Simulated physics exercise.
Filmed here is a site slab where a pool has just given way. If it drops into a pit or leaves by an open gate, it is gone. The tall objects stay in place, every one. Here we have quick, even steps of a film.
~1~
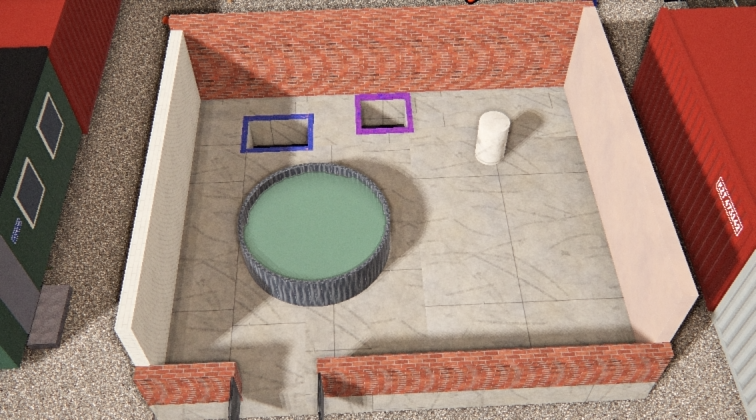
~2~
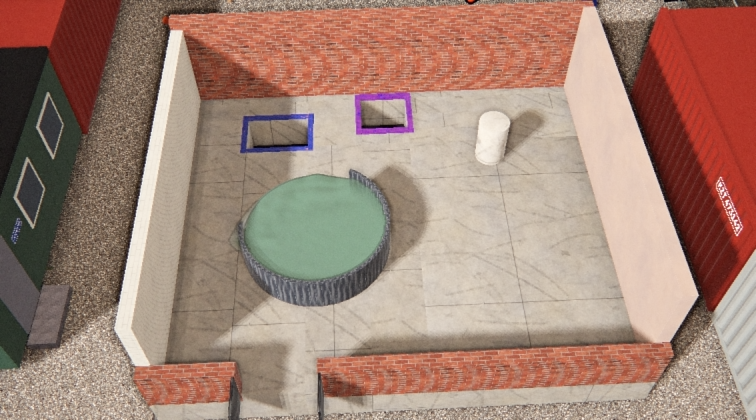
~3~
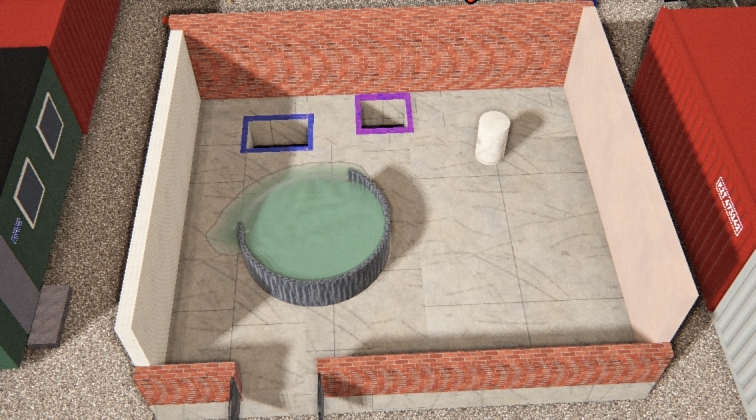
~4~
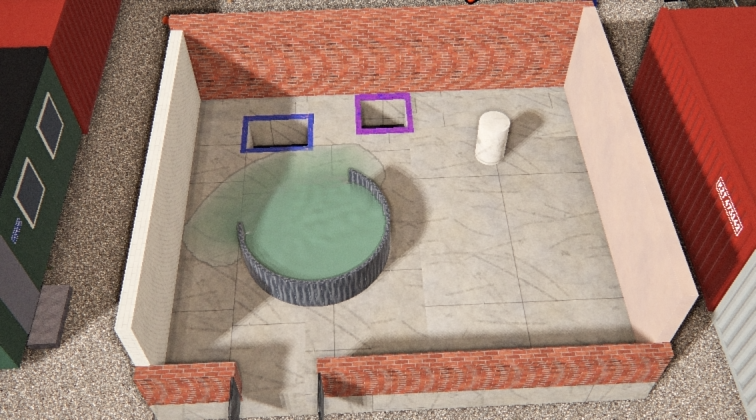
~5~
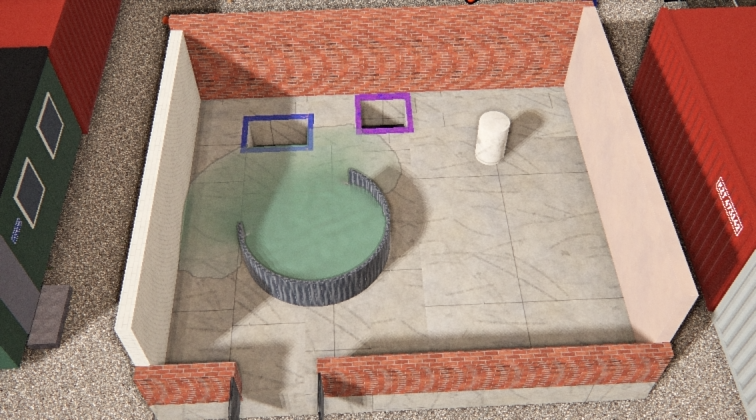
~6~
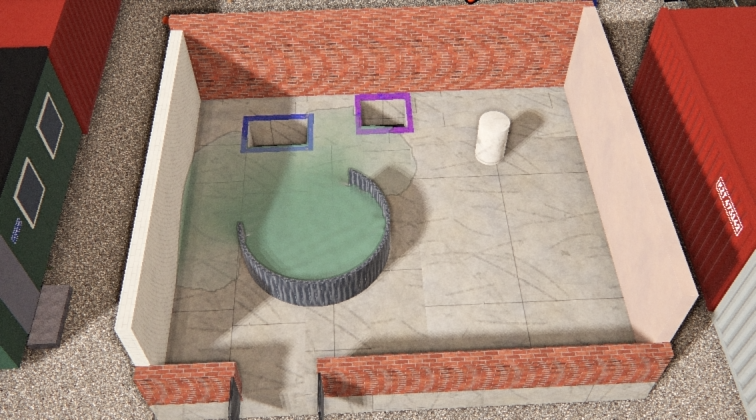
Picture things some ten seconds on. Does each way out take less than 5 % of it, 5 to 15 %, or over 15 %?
The gate ends up with less than 5 %; the purple pit ends up with 5 to 15 %; the blue pit ends up with over 15 %.
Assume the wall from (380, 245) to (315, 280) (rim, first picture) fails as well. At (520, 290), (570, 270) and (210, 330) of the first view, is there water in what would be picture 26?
Soaked, then soaked, then soaked.
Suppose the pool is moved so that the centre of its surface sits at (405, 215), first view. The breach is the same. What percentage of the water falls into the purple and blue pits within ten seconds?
The purple pit gets 20 per cent and the blue pit 45 per cent.
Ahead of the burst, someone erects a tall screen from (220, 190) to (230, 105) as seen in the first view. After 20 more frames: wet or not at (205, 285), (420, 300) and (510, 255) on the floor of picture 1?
Going spot by spot: Drenched, then high and dry, then high and dry.
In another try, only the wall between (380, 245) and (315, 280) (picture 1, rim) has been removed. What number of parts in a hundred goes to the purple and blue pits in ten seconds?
The purple pit gets 4 per cent and the blue pit 2 per cent.
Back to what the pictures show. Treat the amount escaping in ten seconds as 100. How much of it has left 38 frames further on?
Approximately 85 %.
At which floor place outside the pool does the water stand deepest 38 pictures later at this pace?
Deepest point: About (260, 191).
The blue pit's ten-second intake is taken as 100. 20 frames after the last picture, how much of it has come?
Share by then: 55 in a hundred.
A moment on, water covers 25 % of the floor; the gate 0 %, the purple pit 1 %, the blue pit 7 %.
Next, water covers 30 % of the floor; the gate 0 %, the purple pit 3 %, the blue pit 15 %.
Then, water covers 40 % of the floor; the gate 0 %, the purple pit 6 %, the blue pit 30 %.
Later, water covers 60 % of the floor; the gate 1 %, the purple pit 10 %, the blue pit 46 %.
In the end, water covers 75 % of the floor; the gate 2 %, the purple pit 10 %, the blue pit 53 %.
